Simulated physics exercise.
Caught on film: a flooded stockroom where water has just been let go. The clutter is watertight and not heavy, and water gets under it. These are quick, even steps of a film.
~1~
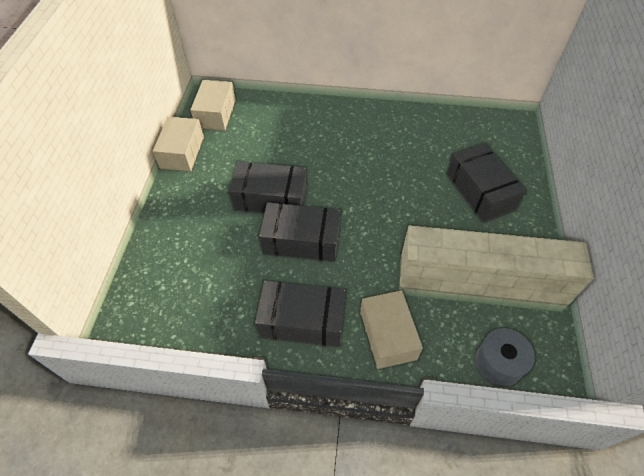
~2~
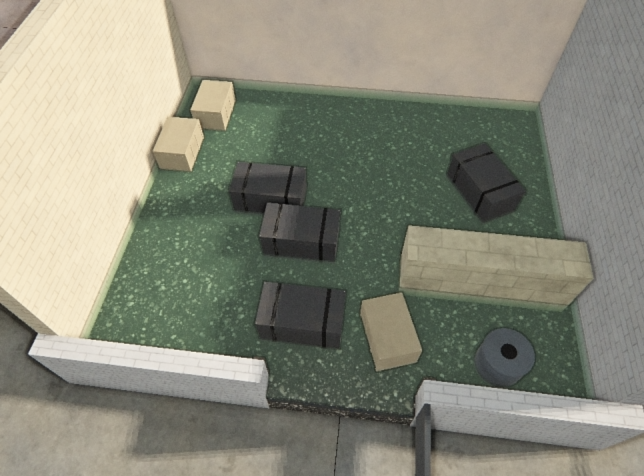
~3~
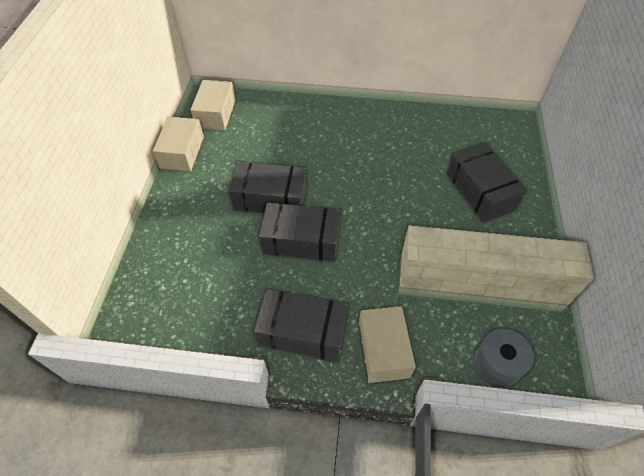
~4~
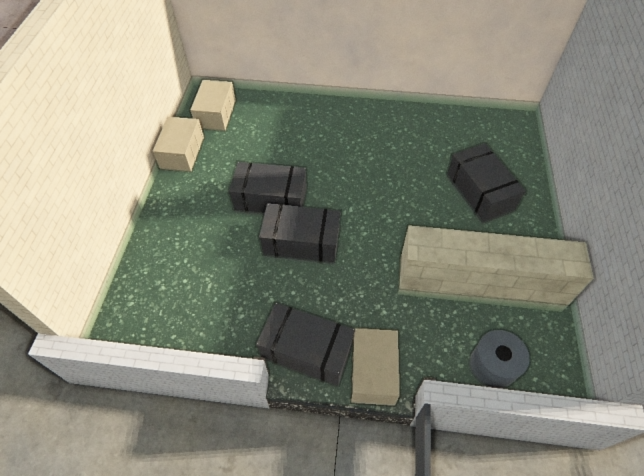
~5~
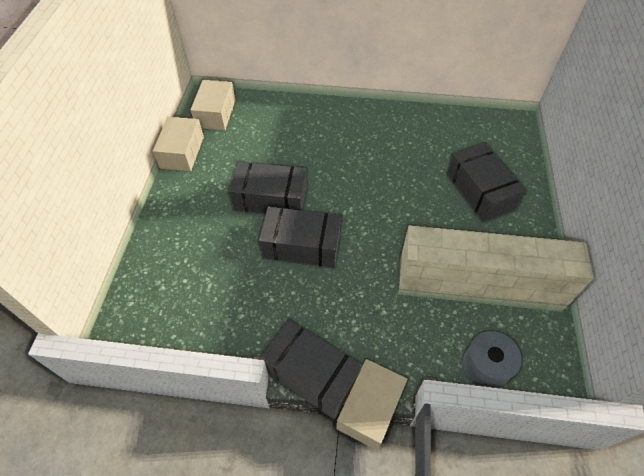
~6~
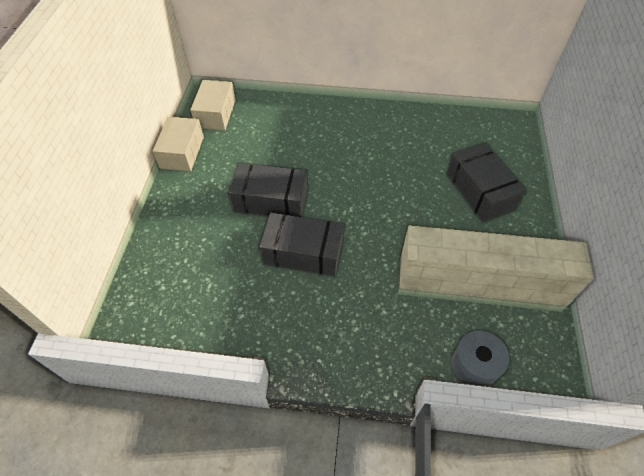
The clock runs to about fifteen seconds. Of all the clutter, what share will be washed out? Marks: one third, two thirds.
That comes to from one to two thirds.
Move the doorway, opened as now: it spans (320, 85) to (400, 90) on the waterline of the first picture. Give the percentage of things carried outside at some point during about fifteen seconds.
Roughly 10 per cent.
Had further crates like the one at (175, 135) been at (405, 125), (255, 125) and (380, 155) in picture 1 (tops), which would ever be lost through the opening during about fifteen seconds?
In turn: Still in, no, gone.
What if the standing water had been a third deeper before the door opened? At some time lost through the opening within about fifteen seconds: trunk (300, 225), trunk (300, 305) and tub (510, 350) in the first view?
In that order: Carried outside, gone, through.
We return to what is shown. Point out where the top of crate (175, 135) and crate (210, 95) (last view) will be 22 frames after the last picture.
Around (163, 185) and (203, 123).
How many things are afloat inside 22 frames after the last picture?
It comes to 3.
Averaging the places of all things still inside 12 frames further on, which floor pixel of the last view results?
At about (297, 233).
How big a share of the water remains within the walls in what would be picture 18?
Roughly 80 per cent.
A moment on, 2 of 8 are out; 6 afloat.
Next, 3 of 8 are out; 5 afloat.
Later, 5 of 8 are out; 3 afloat.
In the end, 5 of 8 are out; 3 afloat.
